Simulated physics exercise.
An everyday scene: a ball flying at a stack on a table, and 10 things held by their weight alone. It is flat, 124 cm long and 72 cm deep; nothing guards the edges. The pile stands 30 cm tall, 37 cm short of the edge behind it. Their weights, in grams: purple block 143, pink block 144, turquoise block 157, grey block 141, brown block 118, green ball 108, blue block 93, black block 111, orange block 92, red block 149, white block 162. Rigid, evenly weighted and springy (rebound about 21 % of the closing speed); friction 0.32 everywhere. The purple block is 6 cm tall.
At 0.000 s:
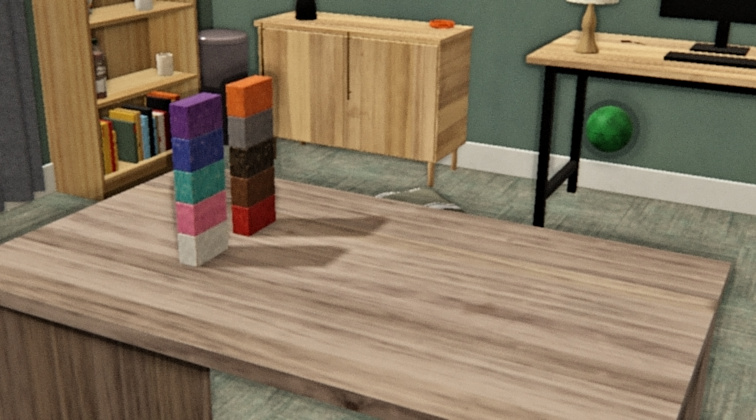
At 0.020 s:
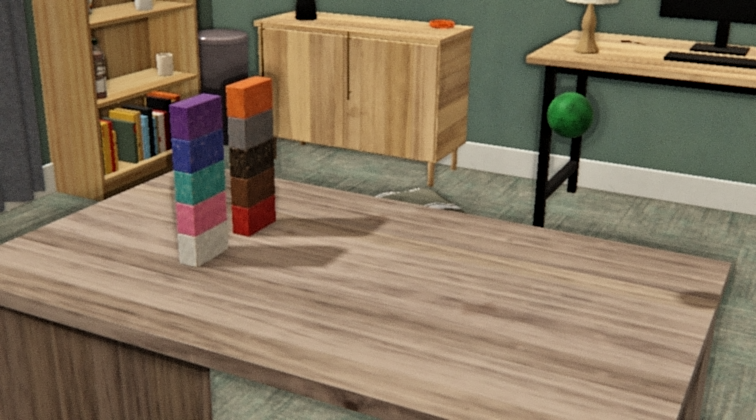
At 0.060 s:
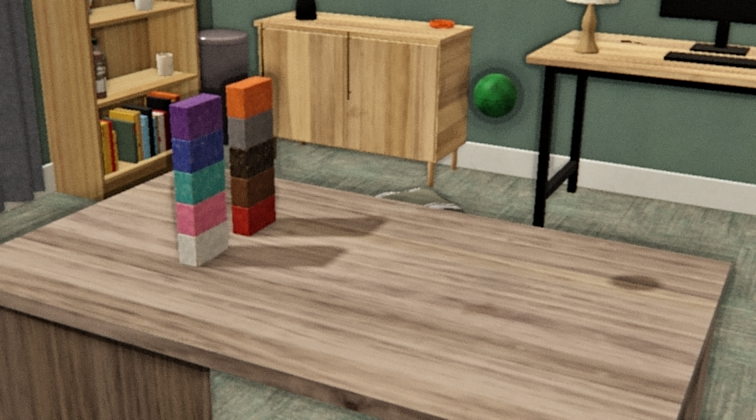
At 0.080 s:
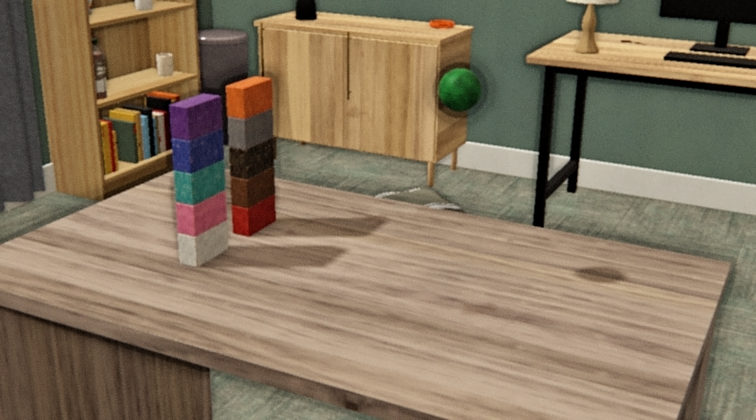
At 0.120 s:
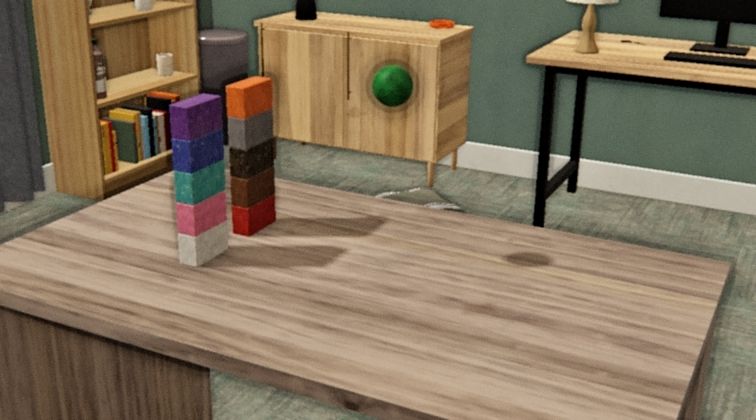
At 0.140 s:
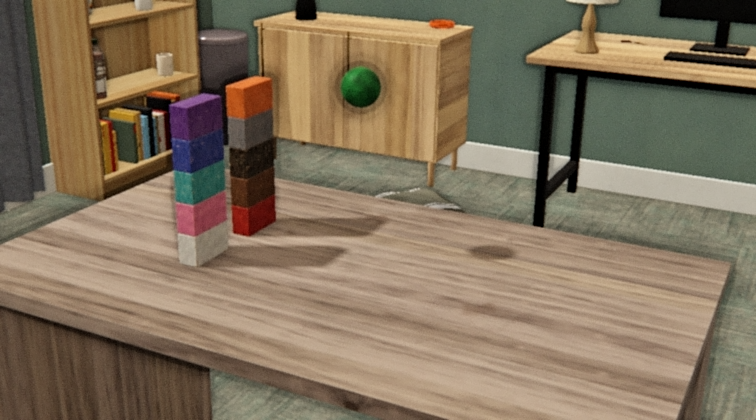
In a room with green walls, two stacks of colourful blocks stand close together on a wooden table as a green ball hangs in the air at the right. The ball flies leftward past the desk, rising slightly, then crosses in front of the wooden cabinet, nearing the unmoving blocks.
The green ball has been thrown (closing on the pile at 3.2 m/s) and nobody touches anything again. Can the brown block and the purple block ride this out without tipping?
The brown block stays upright and the purple block stays upright.
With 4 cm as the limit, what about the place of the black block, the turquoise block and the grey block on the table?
The black block leaves its spot; the turquoise block stays put; the grey block ends elsewhere.
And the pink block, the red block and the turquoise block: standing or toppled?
The pink block keeps standing; the red block keeps standing; the turquoise block is still upright.
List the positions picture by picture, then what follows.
In the first picture, 63 cm short of the pile; green ball (609, 130); brown block (253, 185); purple block (197, 116).
In the second picture, 56 cm short of the pile; green ball (570, 116); grey block (251, 128).
In the third picture, 44 cm short of the pile; green ball (496, 96); black block (252, 157).
In the fourth picture, 37 cm short of the pile; green ball (460, 90); red block (254, 214).
In the fifth picture, 25 cm short of the pile; green ball (393, 86); pink block (202, 212).
In the sixth picture, 18 cm short of the pile; green ball (361, 88); brown block (253, 186); purple block (197, 117).
By 0.44 s, green ball near (248, 150); orange block now off the table; grey block tilted 74°; black block on its side.
By 0.64 s, green ball near (245, 150); grey block on its side; black block on its side.
When it is over (1.0 s), off the table and tipped over, orange block; lying over on the table, grey block and black block; the other 7 within 4 cm of the start. End places, in pixels of the last picture, brown block near (253, 185), purple block near (197, 117).
